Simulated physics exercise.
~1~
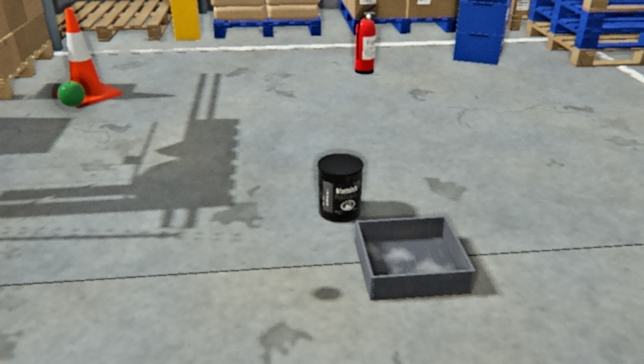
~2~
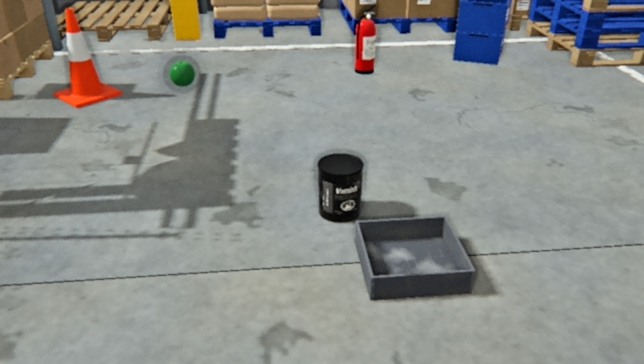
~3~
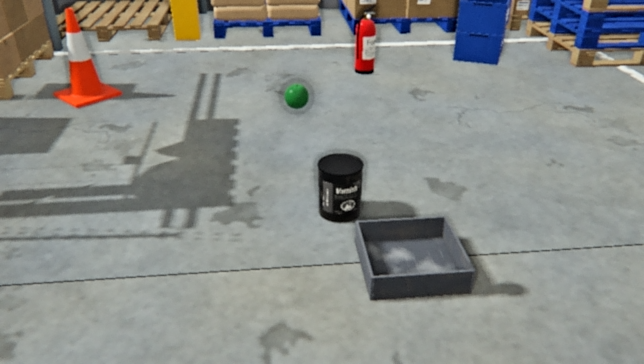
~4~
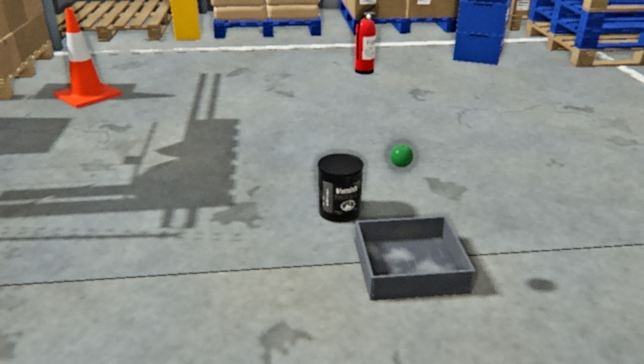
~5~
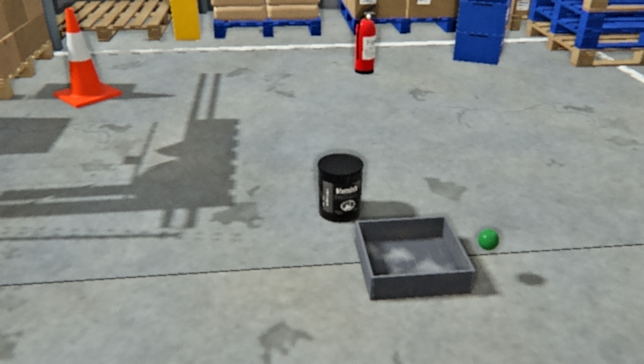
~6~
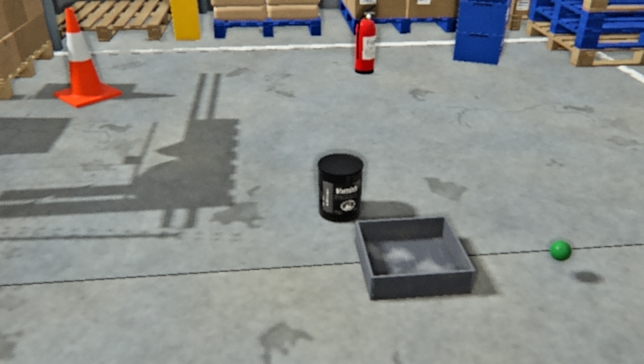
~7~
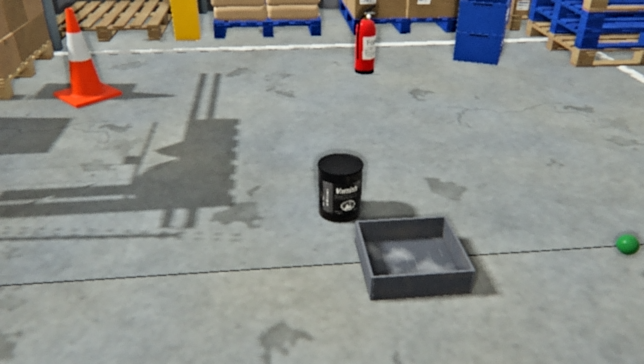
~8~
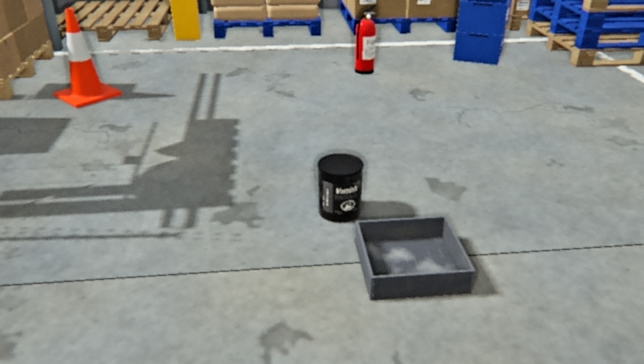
A warehouse floor of grey concrete is seen from a raised, still viewpoint, with pallets, blue crates and a red fire extinguisher along the back. An orange and white cone stands at the upper left, while a black pail sits near the middle beside an open grey box. A small green ball-like object, an apple, starts by the cone and sails to the right through the air. It passes above and beyond the pail, then drops past the right side of the box. It continues rightward and leaves view at the right edge, leaving the pail and box unmoved.
